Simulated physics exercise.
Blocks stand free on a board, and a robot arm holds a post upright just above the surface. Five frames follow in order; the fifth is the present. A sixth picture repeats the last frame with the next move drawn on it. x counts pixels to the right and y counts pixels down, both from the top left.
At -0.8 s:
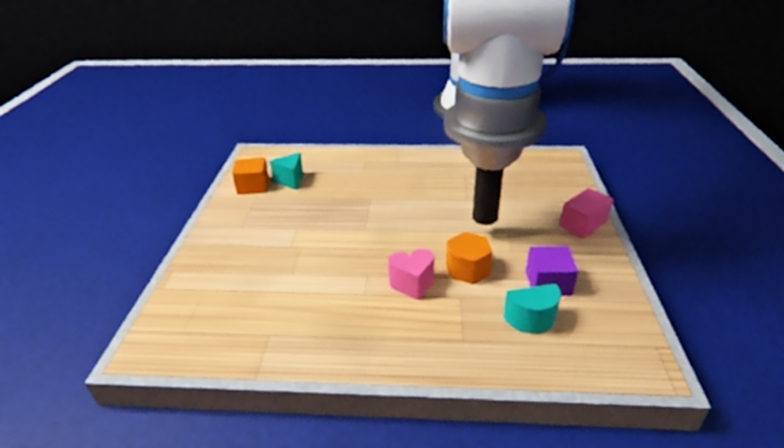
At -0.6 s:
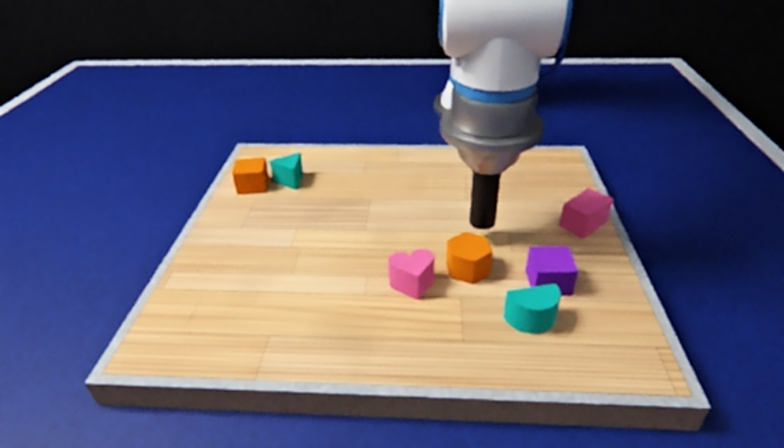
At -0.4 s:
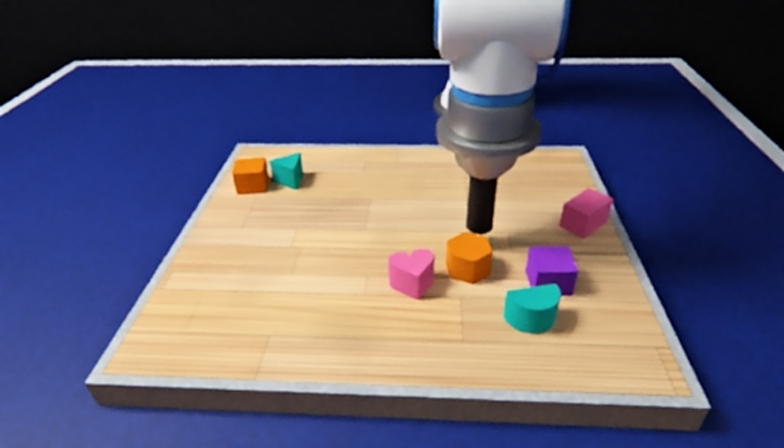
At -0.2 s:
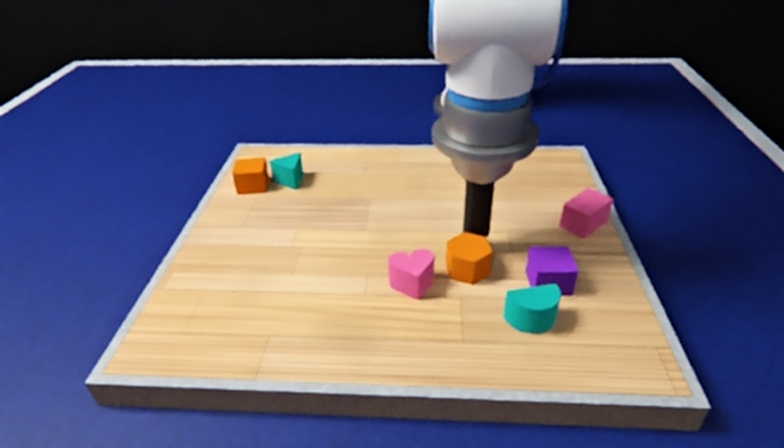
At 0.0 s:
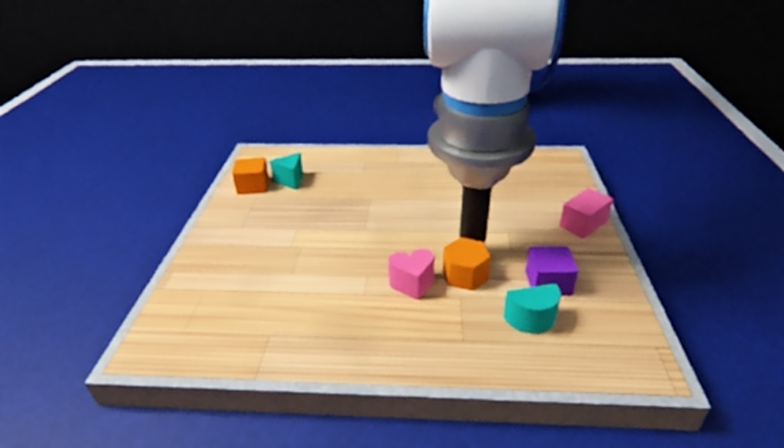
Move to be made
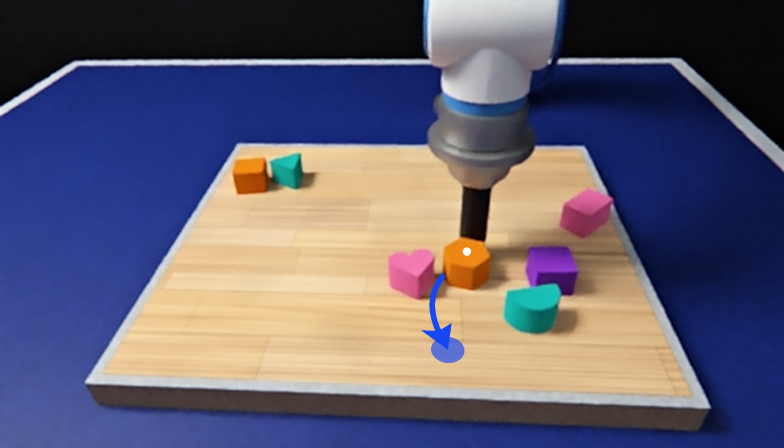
On a wooden board scattered with colored blocks, a robot arm moved its black post slowly toward the viewer and slightly left, then nudged the orange hexagonal block a little way forward beside the pink heart.
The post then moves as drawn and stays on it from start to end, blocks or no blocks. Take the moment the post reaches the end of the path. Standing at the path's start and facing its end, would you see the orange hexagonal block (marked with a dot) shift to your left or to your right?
The shift is leftward.
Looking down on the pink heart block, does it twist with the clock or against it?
Clockwise rotation.
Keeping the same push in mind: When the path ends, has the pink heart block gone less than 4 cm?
Yes, that is what happens.
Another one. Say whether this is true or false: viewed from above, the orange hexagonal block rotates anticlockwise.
It is true.
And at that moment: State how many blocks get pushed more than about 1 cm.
That's two.
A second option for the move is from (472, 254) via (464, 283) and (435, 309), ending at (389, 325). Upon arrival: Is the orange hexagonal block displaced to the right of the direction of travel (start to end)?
I believe not.
Drawn move, from (472, 254) via (443, 277) and (433, 310), ending at (448, 350); the dot is on the orange hexagonal block.
What follows on the original path. One third of the way, post (443, 260); pink heart block (408, 262); orange hexagonal block (453, 278), turned 45° anticlockwise.
Two thirds of the way, post (433, 294); pink heart block (393, 274), turned 50° clockwise; orange hexagonal block (461, 310), turned 70° anticlockwise.
At the end, post (449, 331); pink heart block (393, 274), turned 50° clockwise; orange hexagonal block (490, 340), turned 95° anticlockwise; purple square piece still.
